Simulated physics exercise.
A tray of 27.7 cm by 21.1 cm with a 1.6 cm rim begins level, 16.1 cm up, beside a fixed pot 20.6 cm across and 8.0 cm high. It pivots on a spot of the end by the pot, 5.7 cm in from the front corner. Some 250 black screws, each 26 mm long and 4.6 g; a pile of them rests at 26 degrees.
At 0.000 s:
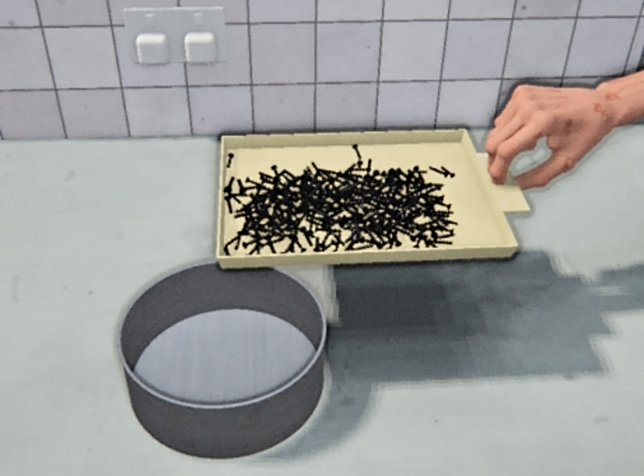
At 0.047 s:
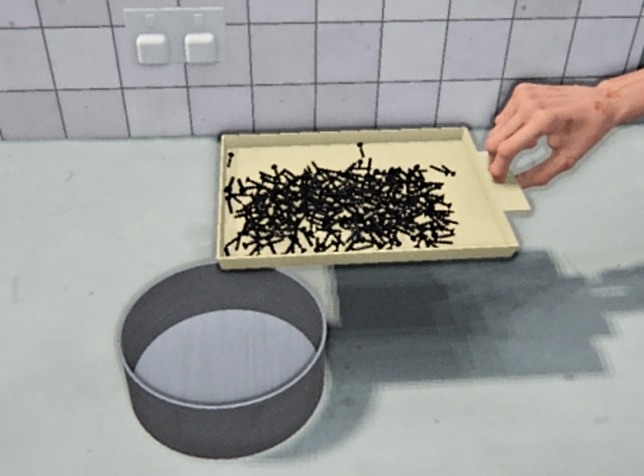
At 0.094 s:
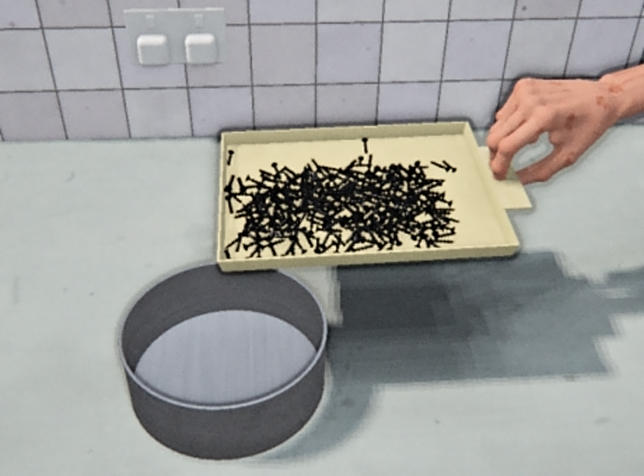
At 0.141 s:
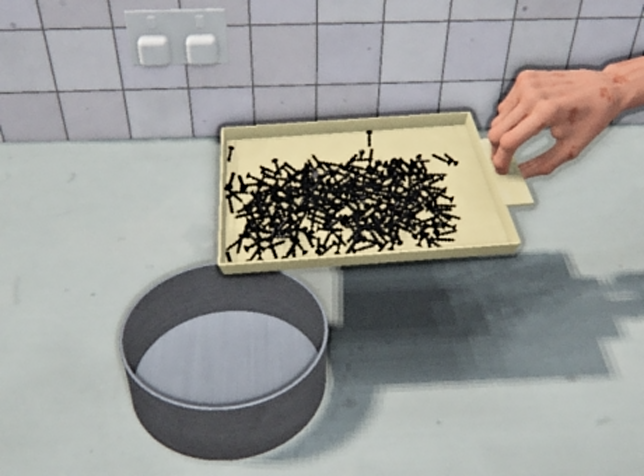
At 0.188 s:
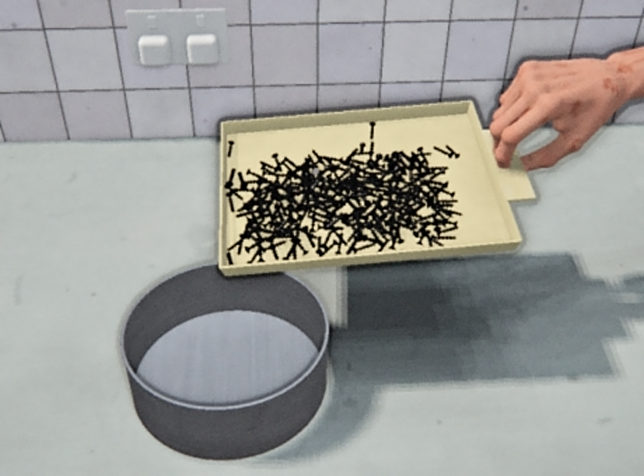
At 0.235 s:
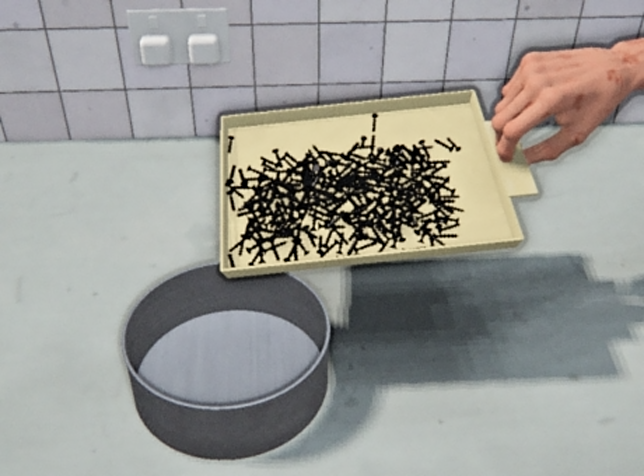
On a pale countertop beside a tiled wall, a hand at the right holds a cream tray of small black screws beside a round grey pot, and gradually raises the tray's right side, tilting it slightly toward the left.
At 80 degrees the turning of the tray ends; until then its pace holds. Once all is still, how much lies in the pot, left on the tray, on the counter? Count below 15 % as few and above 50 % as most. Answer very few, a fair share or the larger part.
Pot: The larger part, tray: Very few, counter: A fair share.
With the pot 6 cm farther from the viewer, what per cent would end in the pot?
In that case some 55 per cent.
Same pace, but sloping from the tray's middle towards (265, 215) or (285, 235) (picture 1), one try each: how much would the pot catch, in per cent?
About 80 and 100 per cent.
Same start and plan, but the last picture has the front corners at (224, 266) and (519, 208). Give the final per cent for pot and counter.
Pot 100, counter 0.
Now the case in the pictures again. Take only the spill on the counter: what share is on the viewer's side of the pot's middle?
About 90 per cent.
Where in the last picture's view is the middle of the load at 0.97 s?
Near (307, 249).
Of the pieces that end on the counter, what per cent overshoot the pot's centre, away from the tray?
Some 0 per cent.
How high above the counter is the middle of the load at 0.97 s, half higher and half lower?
Roughly 18 cm.
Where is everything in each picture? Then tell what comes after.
The first frame shows tray tilt 0 degrees, front corners at (221, 255) and (513, 243); middle of the pieces at (349, 206); pot at (223, 326).
The second frame shows tray tilt 1 degrees, front corners at (222, 256) and (513, 243); middle of the pieces at (349, 205).
The third frame shows tray tilt 3 degrees, front corners at (222, 258) and (514, 242); middle of the pieces at (350, 204).
The fourth frame shows tray tilt 6 degrees, front corners at (223, 262) and (515, 240), lowest corner left front; middle of the pieces at (350, 201).
The fifth frame shows tray tilt 9 degrees, front corners at (224, 264) and (517, 238), lowest corner left front; middle of the pieces at (351, 198).
The sixth frame shows tray tilt 13 degrees, front corners at (225, 267) and (518, 236), lowest corner left front; middle of the pieces at (352, 194); pot at (227, 327). Its pace works out near 75 degrees a second.
After 0.68 s, tilt 45 degrees; the tray holds 100 %, the pot 0 %.
Then, at 0.97 s, tilt 66 degrees; the tray holds 90 %, the pot 0 %.
After 1.37 s, tilt 80 degrees; the tray holds 15 %, the pot 60 %.
At rest (2.5 s), pot 75 %, tray 0 %, counter 25 %.
